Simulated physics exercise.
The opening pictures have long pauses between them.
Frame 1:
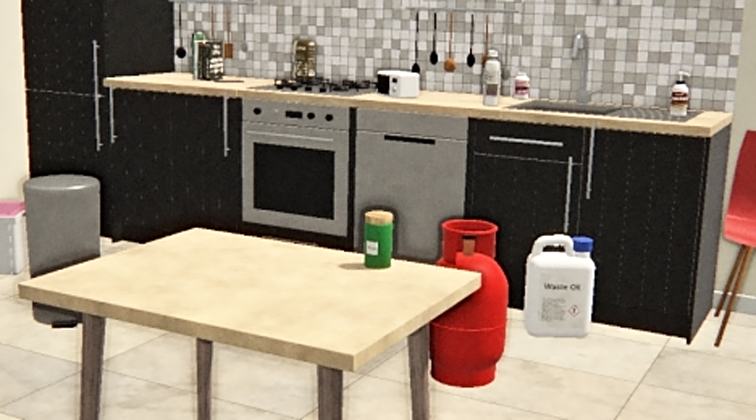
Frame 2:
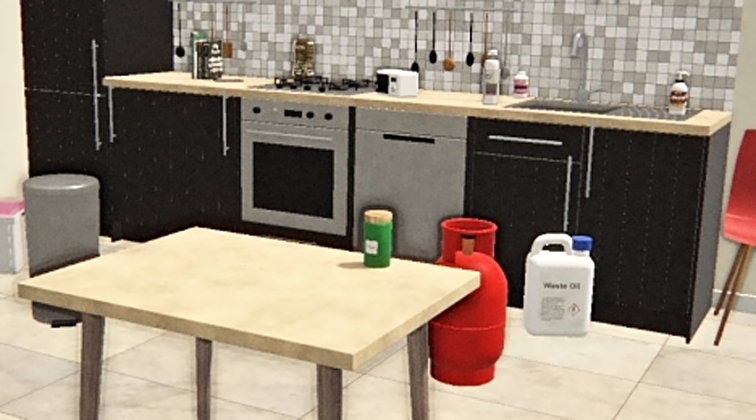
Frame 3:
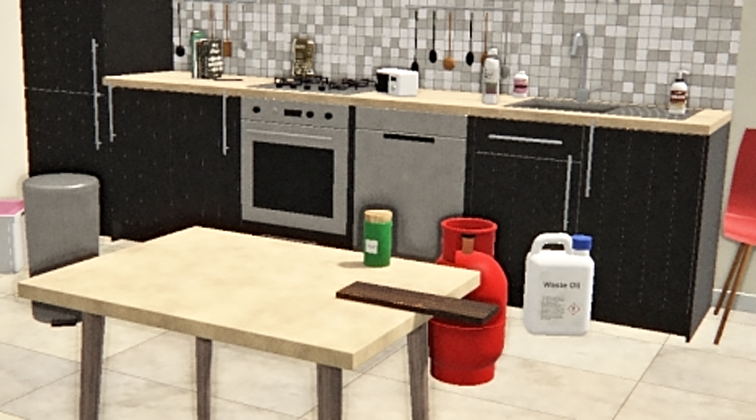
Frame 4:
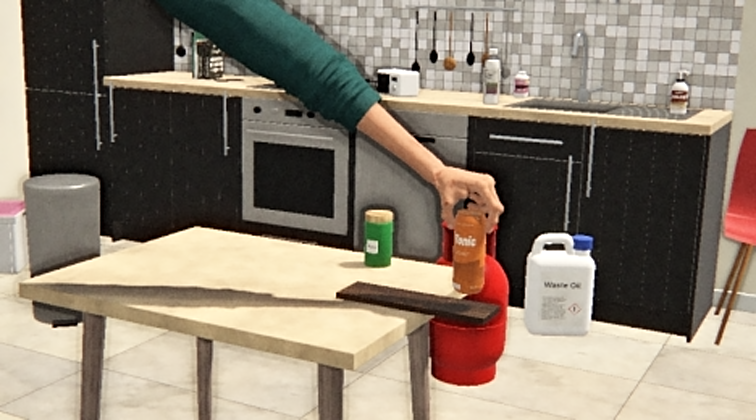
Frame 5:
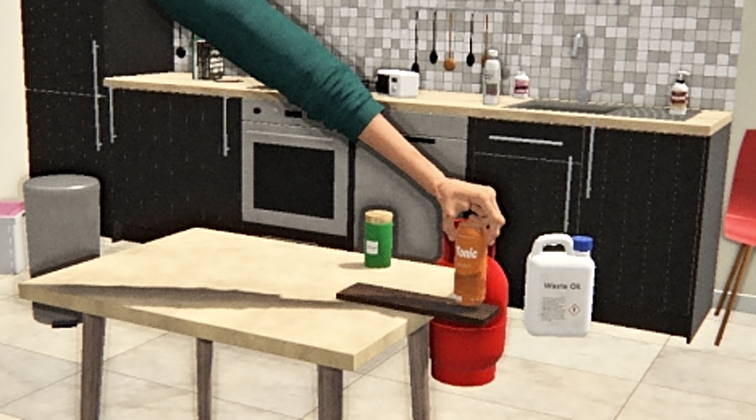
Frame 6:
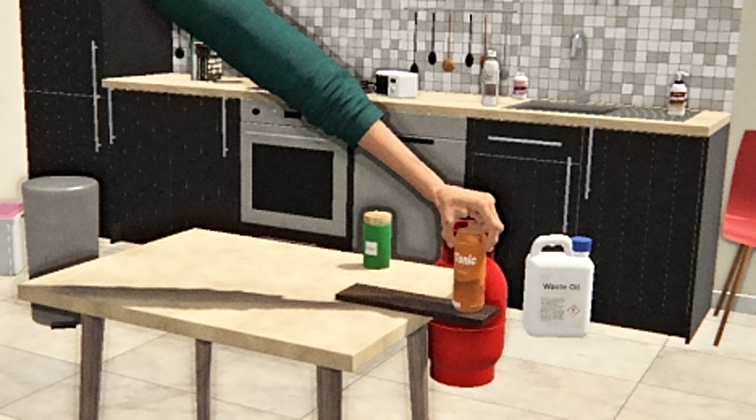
An arm in a green sleeve lowers an orange can onto a dark plank on the table.
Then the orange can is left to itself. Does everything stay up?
Plummets.
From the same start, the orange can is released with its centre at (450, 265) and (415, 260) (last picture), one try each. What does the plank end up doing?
Result 1: Falls; result 2: Stable.
Then, 0.50 s past the last view, orange can now down on the floor or falling; black plank rocked 73° from its first pose.
Then, 0.60 s past the last view, black plank now down on the floor or falling.
Then, 0.70 s past the last view, things are still on the move.
Then, 0.90 s past the last view, as before.
Finally, down on the floor or falling, black plank and orange can; green jar still in place. The plank comes down.
